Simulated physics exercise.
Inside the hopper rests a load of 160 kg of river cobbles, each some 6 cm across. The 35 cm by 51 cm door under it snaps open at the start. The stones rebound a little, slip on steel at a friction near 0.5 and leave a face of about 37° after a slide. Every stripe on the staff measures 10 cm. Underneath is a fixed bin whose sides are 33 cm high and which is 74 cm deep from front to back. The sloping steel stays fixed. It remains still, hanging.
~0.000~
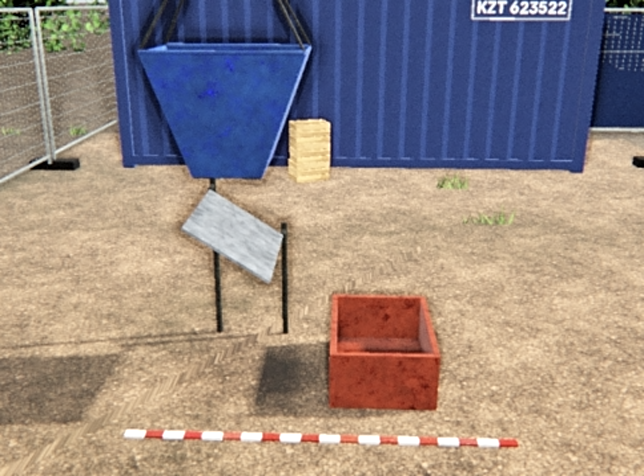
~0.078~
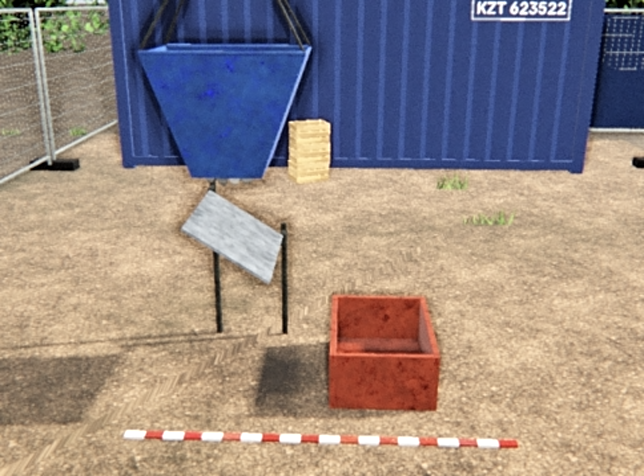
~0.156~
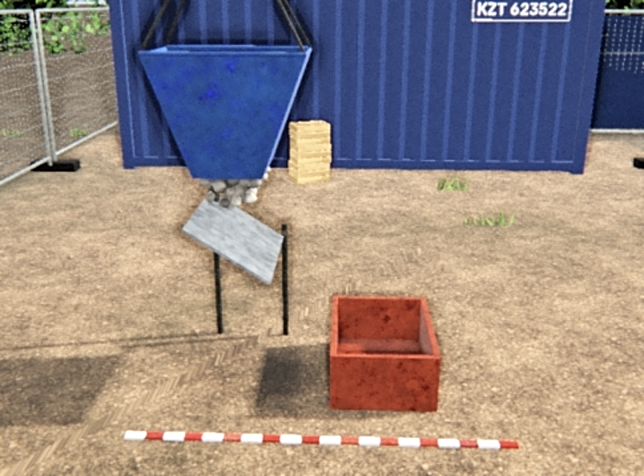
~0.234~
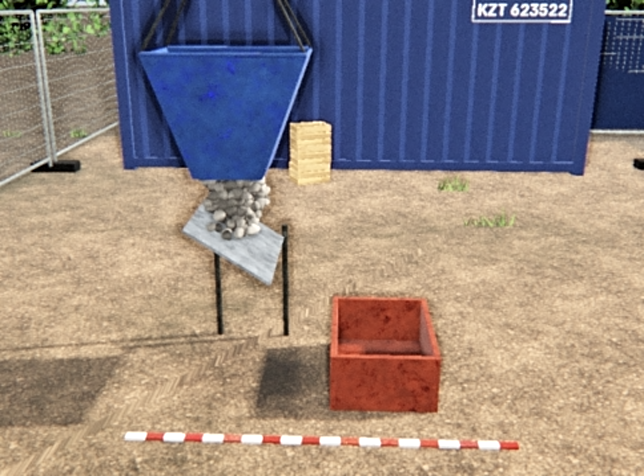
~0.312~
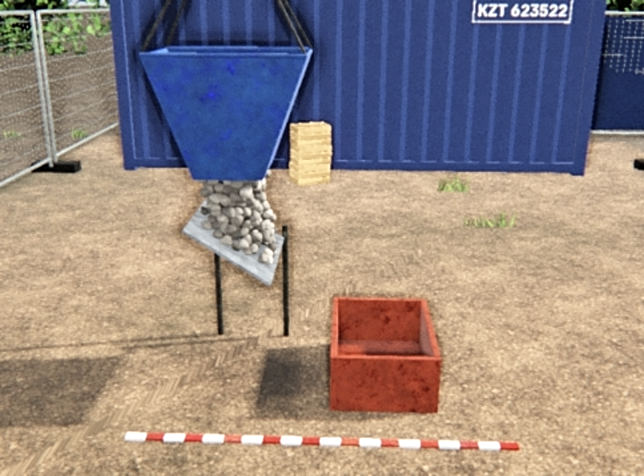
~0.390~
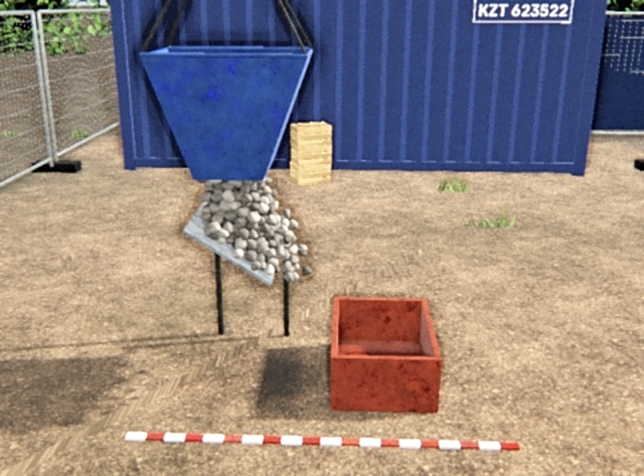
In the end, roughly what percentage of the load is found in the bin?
Roughly 39 % of the load is found there.
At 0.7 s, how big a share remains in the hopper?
Close to 0 per cent of the load.
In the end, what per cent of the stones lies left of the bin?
Around 40 per cent of it.
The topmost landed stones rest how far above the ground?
Max stone height at rest approx 22 cm.
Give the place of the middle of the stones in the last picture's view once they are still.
Around (353, 367).
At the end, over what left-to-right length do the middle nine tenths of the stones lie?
I'd say close to 90 cm, left to right.
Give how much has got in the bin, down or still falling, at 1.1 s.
Something like 35 percent.
After 0.7 s, 0 % in the hopper, 43 % on the steel, 46 % falling or lying left of the bin, 8 % falling or lying in the bin, 2 % falling or lying beside or right of the bin; the stones farthest right are at (398, 358).
After 1.1 s, 0 % in the hopper, 5 % on the steel, 46 % falling or lying left of the bin, 34 % falling or lying in the bin, 15 % falling or lying beside or right of the bin; the stones farthest right are at (452, 378).
After 1.7 s, 0 % in the hopper, 42 % falling or lying left of the bin, 39 % falling or lying in the bin, 19 % falling or lying beside or right of the bin; the stones farthest right are at (535, 382).
After 2.6 s, 0 % in the hopper, 42 % falling or lying left of the bin, 39 % falling or lying in the bin, 19 % falling or lying beside or right of the bin; the stones farthest right are at (541, 350).
After 4.5 s, 0 % in the hopper, 42 % left of the bin, 39 % in the bin, 19 % beside or right of the bin; the stones farthest right are at (541, 350).
